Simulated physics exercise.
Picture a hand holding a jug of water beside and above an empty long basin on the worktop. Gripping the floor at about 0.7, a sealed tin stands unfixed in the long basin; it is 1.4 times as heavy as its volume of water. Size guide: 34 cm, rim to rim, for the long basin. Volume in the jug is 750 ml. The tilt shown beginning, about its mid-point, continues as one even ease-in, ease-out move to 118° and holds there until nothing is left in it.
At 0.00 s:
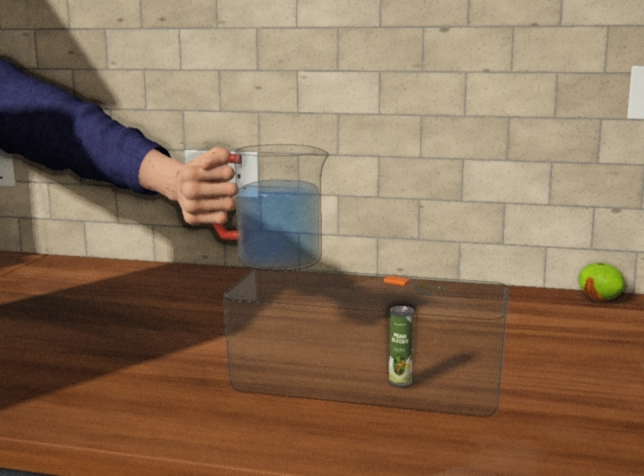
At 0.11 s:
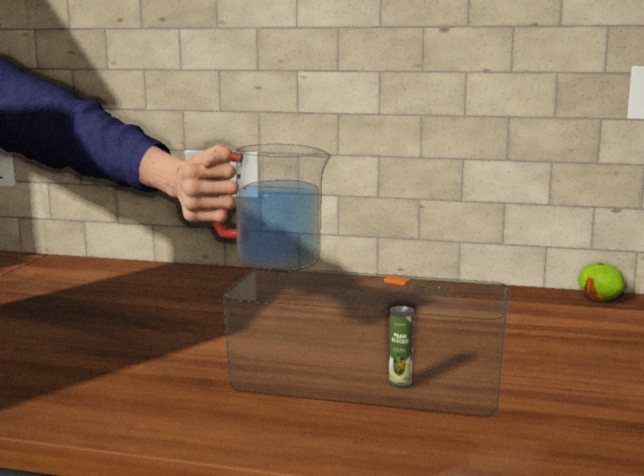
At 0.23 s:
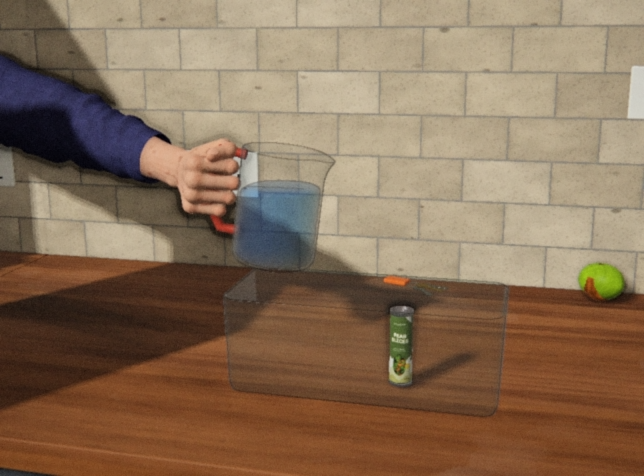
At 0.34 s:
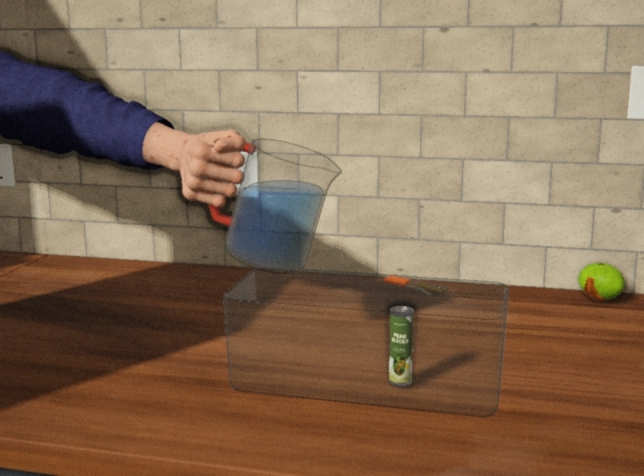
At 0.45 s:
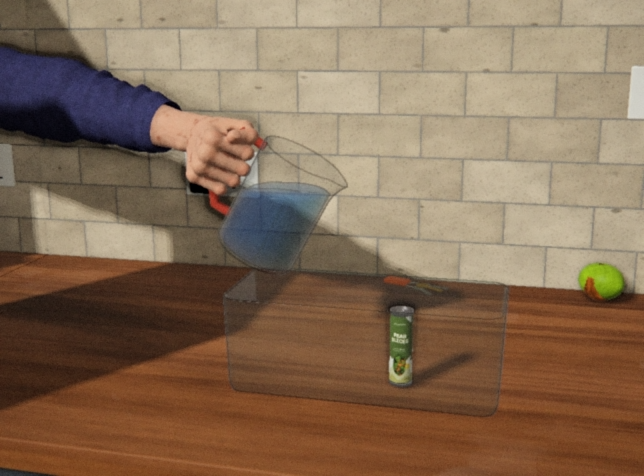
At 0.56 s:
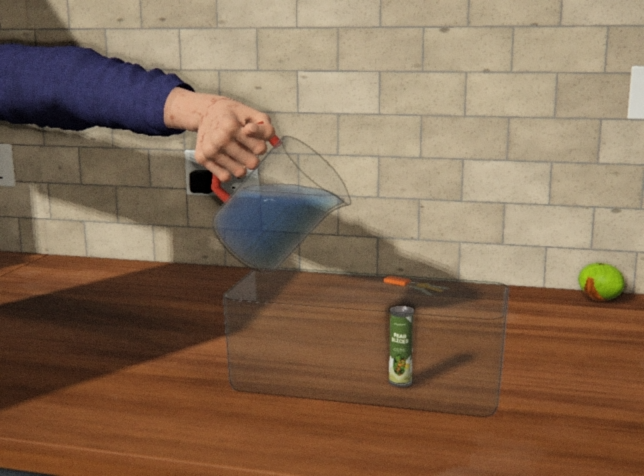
To begin with, a hand holds a clear jug of blue water upright above a long transparent basin with a green tin inside. The hand then tilts the jug to the right, slowly at first and then faster, until it leans steeply with the water gathered toward its rim.
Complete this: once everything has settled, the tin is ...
Once everything has settled, the tin is lying over.
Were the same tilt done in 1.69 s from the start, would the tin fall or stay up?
So the tin will tip over.
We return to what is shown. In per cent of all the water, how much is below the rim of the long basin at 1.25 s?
I reckon close to 82 per cent.
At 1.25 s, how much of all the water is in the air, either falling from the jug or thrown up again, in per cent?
Roughly 5 per cent.
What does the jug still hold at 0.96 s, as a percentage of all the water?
At that time about 64 in a hundred parts are still held.
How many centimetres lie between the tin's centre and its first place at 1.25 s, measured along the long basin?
Roughly 7 cm.
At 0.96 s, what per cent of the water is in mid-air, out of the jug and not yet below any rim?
Roughly 16 percent.
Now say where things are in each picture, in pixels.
Tilt 0°; pouring edge (328, 153); surface from (243, 185) to (318, 189); the long basin's rim runs from (240, 283) to (506, 302); the tin's top is at (402, 314), in the first picture.
Tilt 2°; pouring edge (330, 155); surface from (243, 186) to (319, 189), in the second picture.
Tilt 8°; pouring edge (335, 161); surface from (244, 186) to (321, 190), in the third picture.
Tilt 17°; pouring edge (341, 171); surface from (244, 189) to (324, 190), in the fourth picture.
Tilt 28°; pouring edge (348, 186); surface from (235, 202) to (331, 193), in the fifth picture.
Tilt 42°; pouring edge (351, 203); surface from (225, 205) to (345, 199), in the sixth picture.
After 0.96 s the tilt is 93° and 64 per cent is still to pour; the tin stands where it began.
After 1.25 s the tilt is 115° and 12 per cent is still to pour; the tin lies on its side.
After 1.55 s the tilt is 118° and 0 per cent is still to pour; the tin lies on its side.
After 1.88 s the tilt is 118° and 0 per cent is still to pour; the tin lies on its side.
In the end the tin lies on its side.
